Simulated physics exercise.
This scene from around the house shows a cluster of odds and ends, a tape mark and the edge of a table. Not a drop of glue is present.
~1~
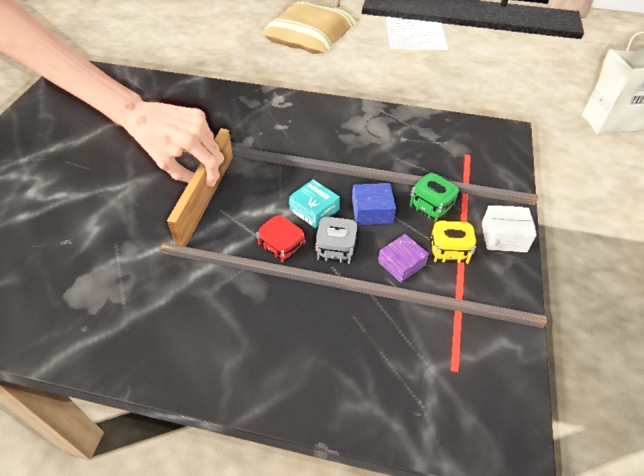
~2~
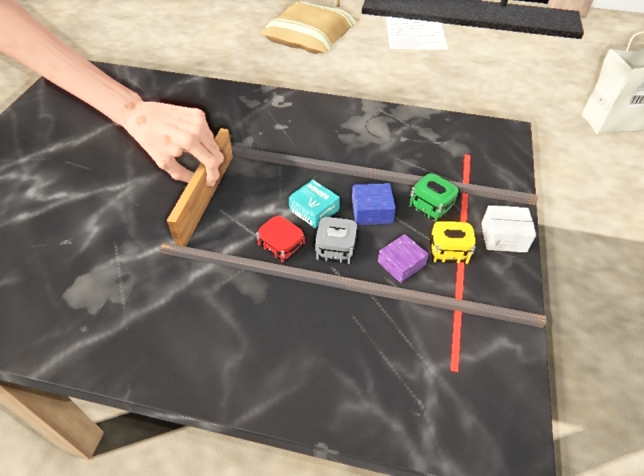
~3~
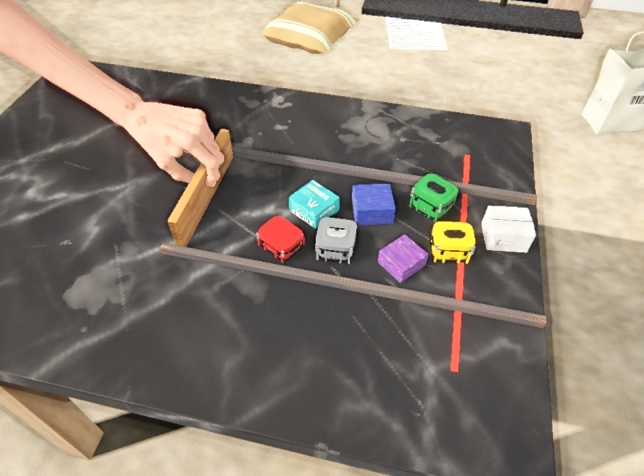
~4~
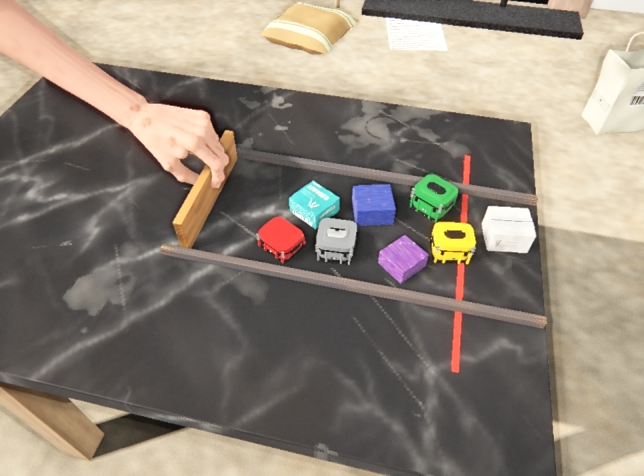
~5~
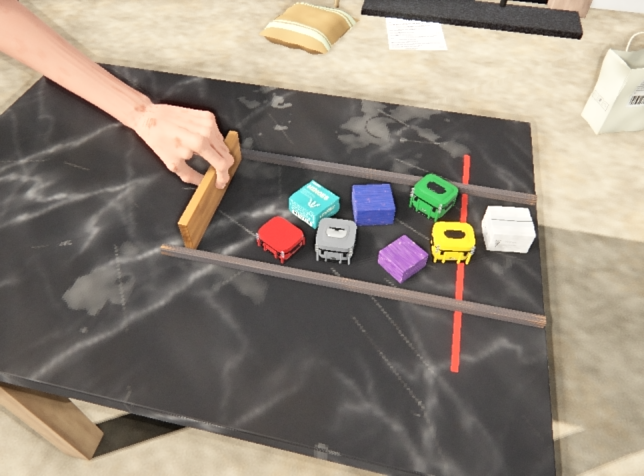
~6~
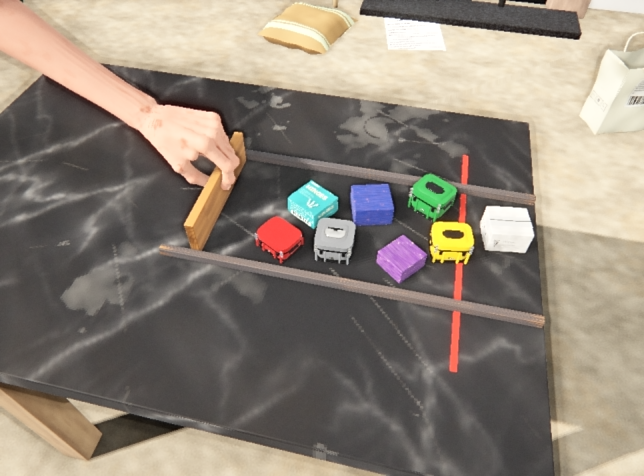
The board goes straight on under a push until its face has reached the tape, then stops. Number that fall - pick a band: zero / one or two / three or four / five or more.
Band: Three or four.
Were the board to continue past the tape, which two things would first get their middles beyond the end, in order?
Listed earliest first, the white box comes before the green case.
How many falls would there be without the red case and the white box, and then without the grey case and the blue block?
Result: 1 in the first case, with 0 in the second.
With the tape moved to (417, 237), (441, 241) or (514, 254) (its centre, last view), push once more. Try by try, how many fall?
It would be 1, 1 and 6.
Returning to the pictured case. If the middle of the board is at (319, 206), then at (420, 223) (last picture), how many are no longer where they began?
I count 5 first and 8 after.
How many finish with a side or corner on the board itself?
It's 2 of them.
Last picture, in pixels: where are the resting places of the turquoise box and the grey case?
Final spots - turquoise box (482, 230), grey case (522, 271).
A little later, none off yet; white box at rest near (506, 229); yellow case at rest near (450, 243); green case at rest near (432, 198).
Next, none off yet; white box at rest near (507, 228); yellow case shifted a little near (467, 237); green case shifted about its own width near (461, 200).
Later still, none off yet; white box shifted about its own width near (546, 237); yellow case shifted well along near (513, 247); green case shifted well along near (519, 206).
When it is over, the number that fall off is three or four; down, purple block, green case, yellow case and white box.
